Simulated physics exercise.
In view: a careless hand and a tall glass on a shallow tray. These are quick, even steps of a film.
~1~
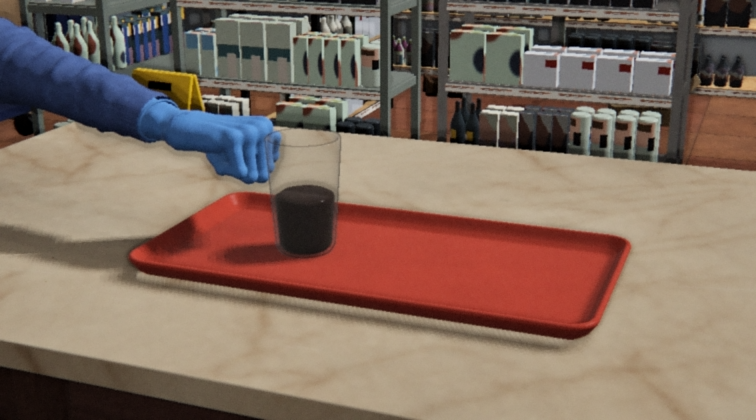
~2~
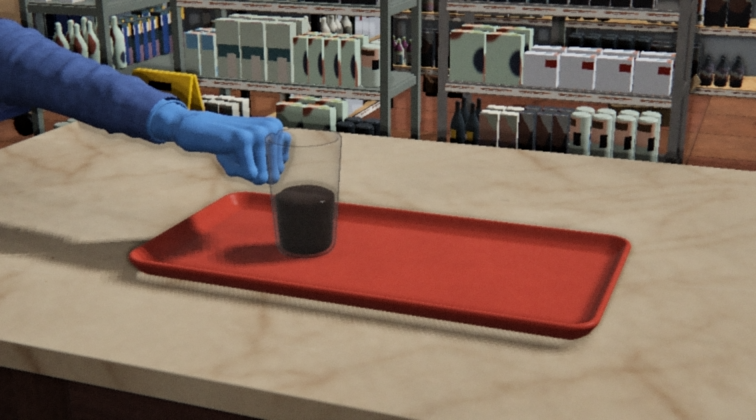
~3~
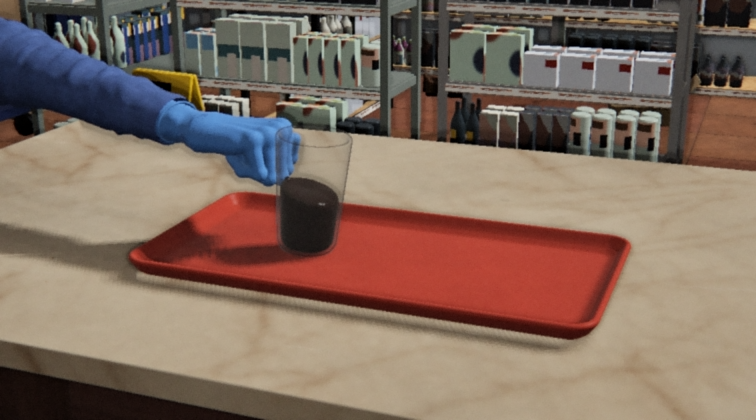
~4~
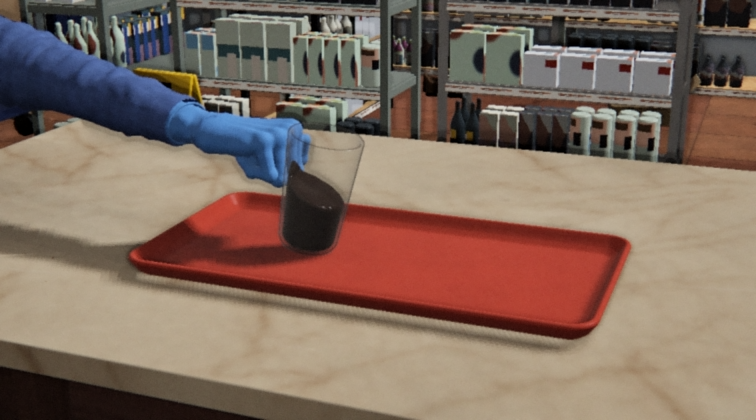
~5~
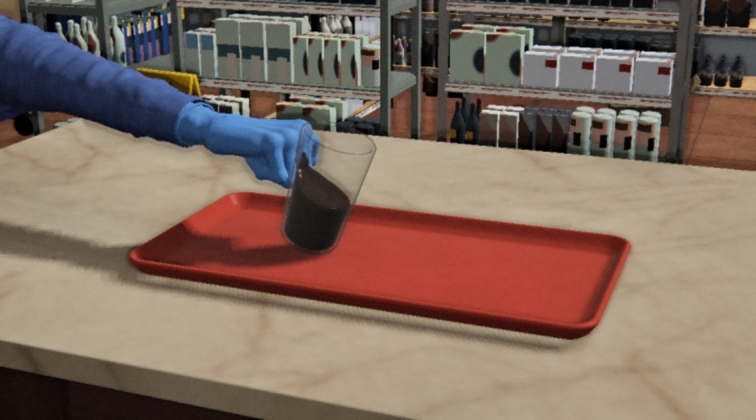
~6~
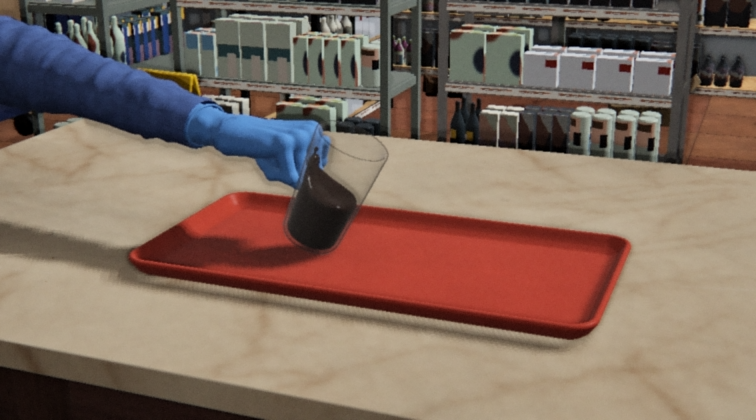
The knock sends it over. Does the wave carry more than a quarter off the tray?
As it turns out, a quarter and more lands beyond the tray.
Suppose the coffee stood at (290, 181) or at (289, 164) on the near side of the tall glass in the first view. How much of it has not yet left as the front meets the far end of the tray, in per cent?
Near 55 % and 50 %.
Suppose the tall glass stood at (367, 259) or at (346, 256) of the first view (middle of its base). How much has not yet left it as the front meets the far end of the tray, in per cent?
First some 80, then 70 per cent.
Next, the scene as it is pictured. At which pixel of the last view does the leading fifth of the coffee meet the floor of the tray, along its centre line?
Close to (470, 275).
A moment on, the tall glass is falling and 100 per cent is in the glass, 0 on the tray and 0 above or beyond its rim.
Next, the tall glass lies on its side and 73 per cent is in the glass, 24 on the tray and 3 above or beyond its rim.
Then the tall glass lies on its side and 32 per cent is in the glass, 58 on the tray and 10 above or beyond its rim.
Later the tall glass lies on its side and 17 per cent is in the glass, 44 on the tray and 39 above or beyond its rim.
At rest 61 per cent is held by tray and glass, 39 is off the tray.
